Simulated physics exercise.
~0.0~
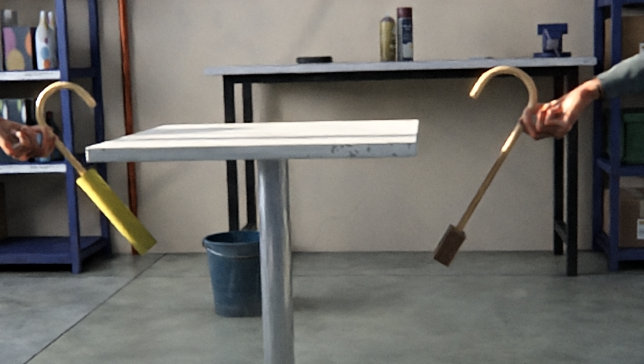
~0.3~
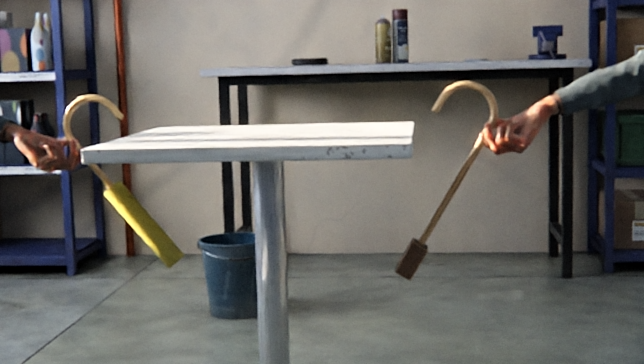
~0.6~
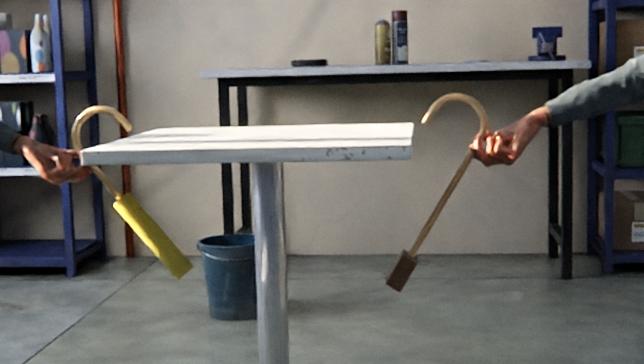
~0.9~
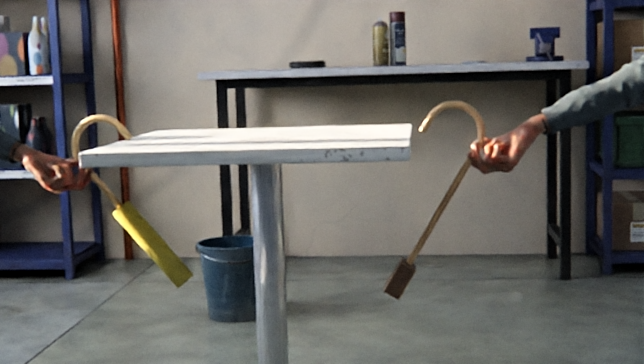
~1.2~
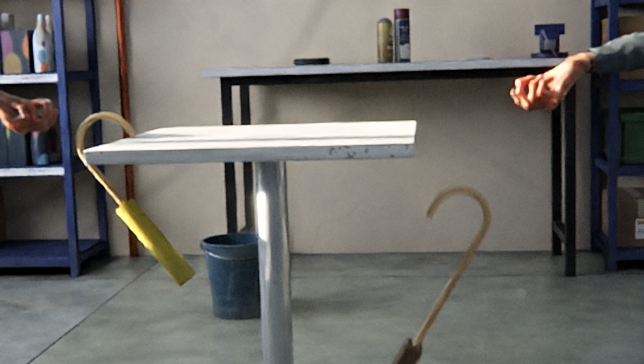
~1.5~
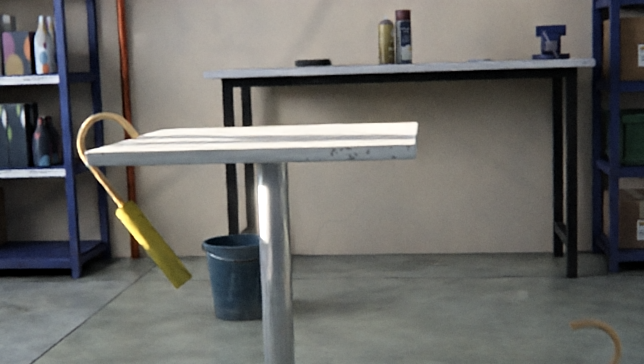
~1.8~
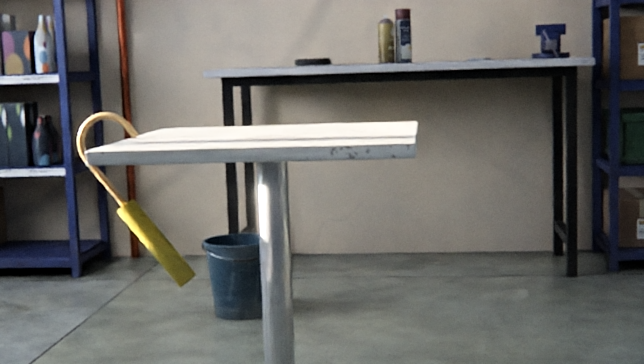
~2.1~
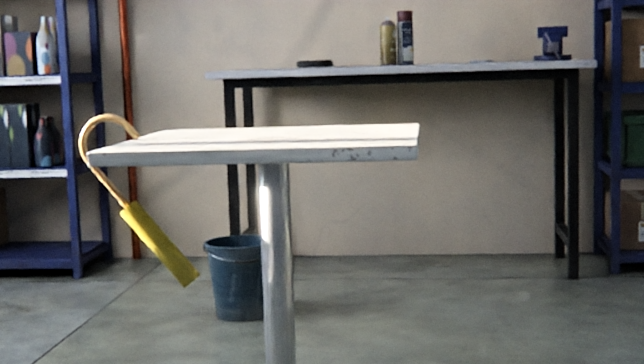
We see two hands bring hooked handles toward a table, a yellow umbrella at the left edge and a brown brush at the right. The hands let go and withdraw; the umbrella stays hanging from the tabletop while the brush falls out of view.
